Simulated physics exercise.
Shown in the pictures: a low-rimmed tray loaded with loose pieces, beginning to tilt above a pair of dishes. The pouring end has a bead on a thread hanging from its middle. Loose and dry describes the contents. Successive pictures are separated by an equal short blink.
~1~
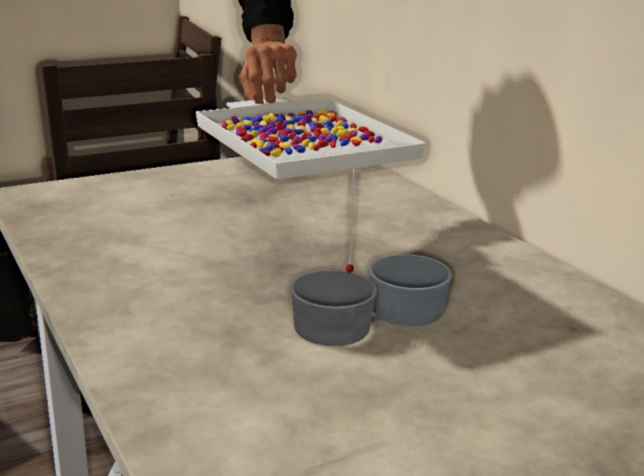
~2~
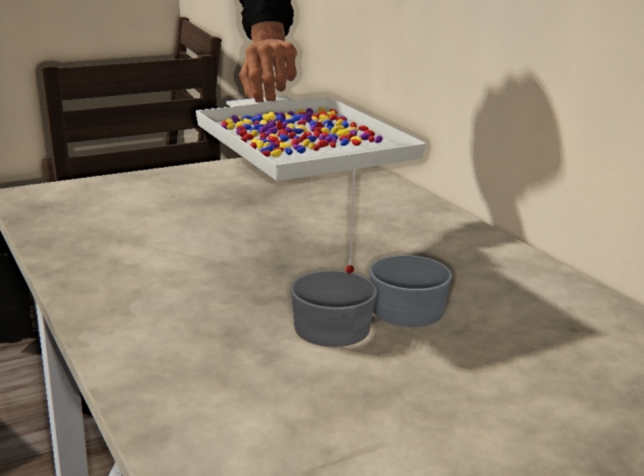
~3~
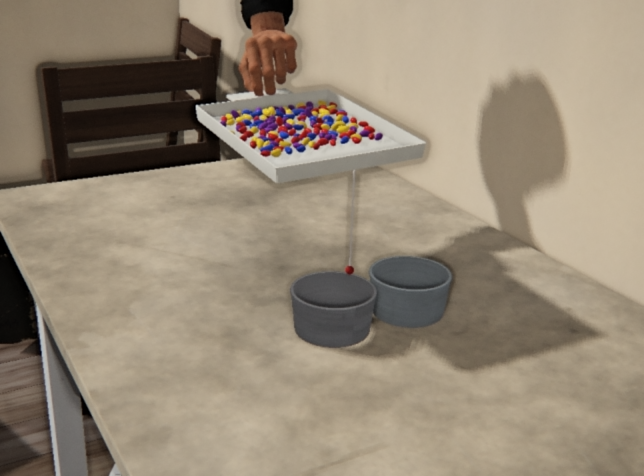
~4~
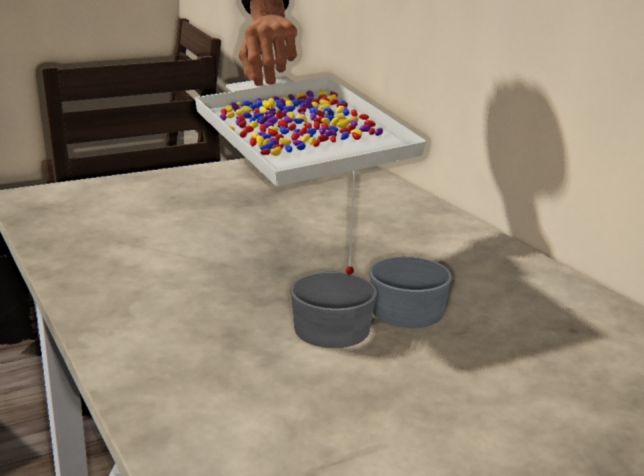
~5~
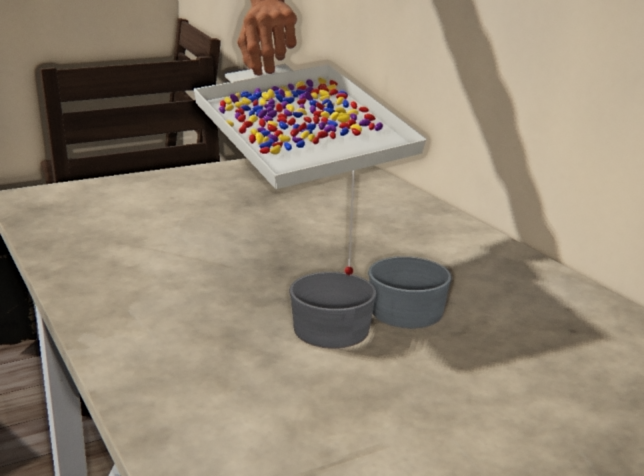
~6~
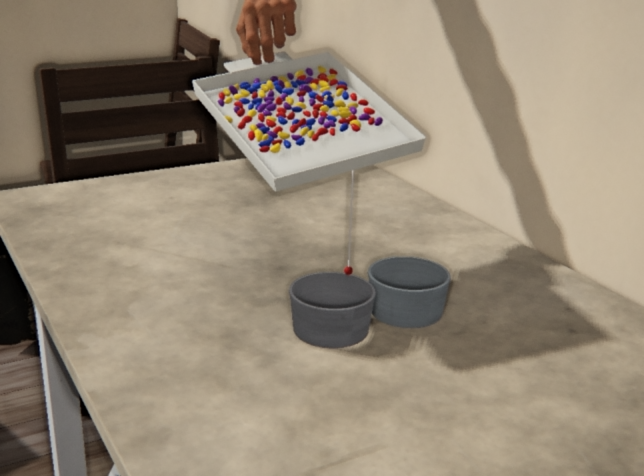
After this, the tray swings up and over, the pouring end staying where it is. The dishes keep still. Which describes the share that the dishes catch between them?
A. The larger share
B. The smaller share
B, the smaller share.
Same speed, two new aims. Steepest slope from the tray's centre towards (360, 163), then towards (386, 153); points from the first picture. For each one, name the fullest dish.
On the first try it's the right-side dish, on the second the right-side dish.
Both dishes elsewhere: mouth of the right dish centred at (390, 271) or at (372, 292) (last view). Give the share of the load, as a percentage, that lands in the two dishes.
In turn 50 and 80 in a hundred.
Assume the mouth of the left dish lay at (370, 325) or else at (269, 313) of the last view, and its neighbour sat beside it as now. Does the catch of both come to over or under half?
For the two tries in order: Not as much as half, exceeding half.
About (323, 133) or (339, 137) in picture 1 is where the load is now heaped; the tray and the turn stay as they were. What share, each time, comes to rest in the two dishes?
Share in order: Roughly 30 %, 30 %.
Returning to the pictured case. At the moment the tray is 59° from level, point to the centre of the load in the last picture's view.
(305, 146).
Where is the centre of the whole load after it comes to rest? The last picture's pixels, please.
Roughly at (293, 345), give or take.
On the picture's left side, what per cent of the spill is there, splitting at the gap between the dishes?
About 90 per cent.
Soon after the last picture, tray tipped steeply; nearly all on the tray; a stray few in the air.
A little later, tray tipped right over; most on the tray; a small part outside both; a small part in the air.
Later still, tray tipped past a quarter turn; about a quarter in the left dish; most outside both.
At rest, tray tipped past a quarter turn; about a quarter in the left dish; none in the right dish; most outside both.
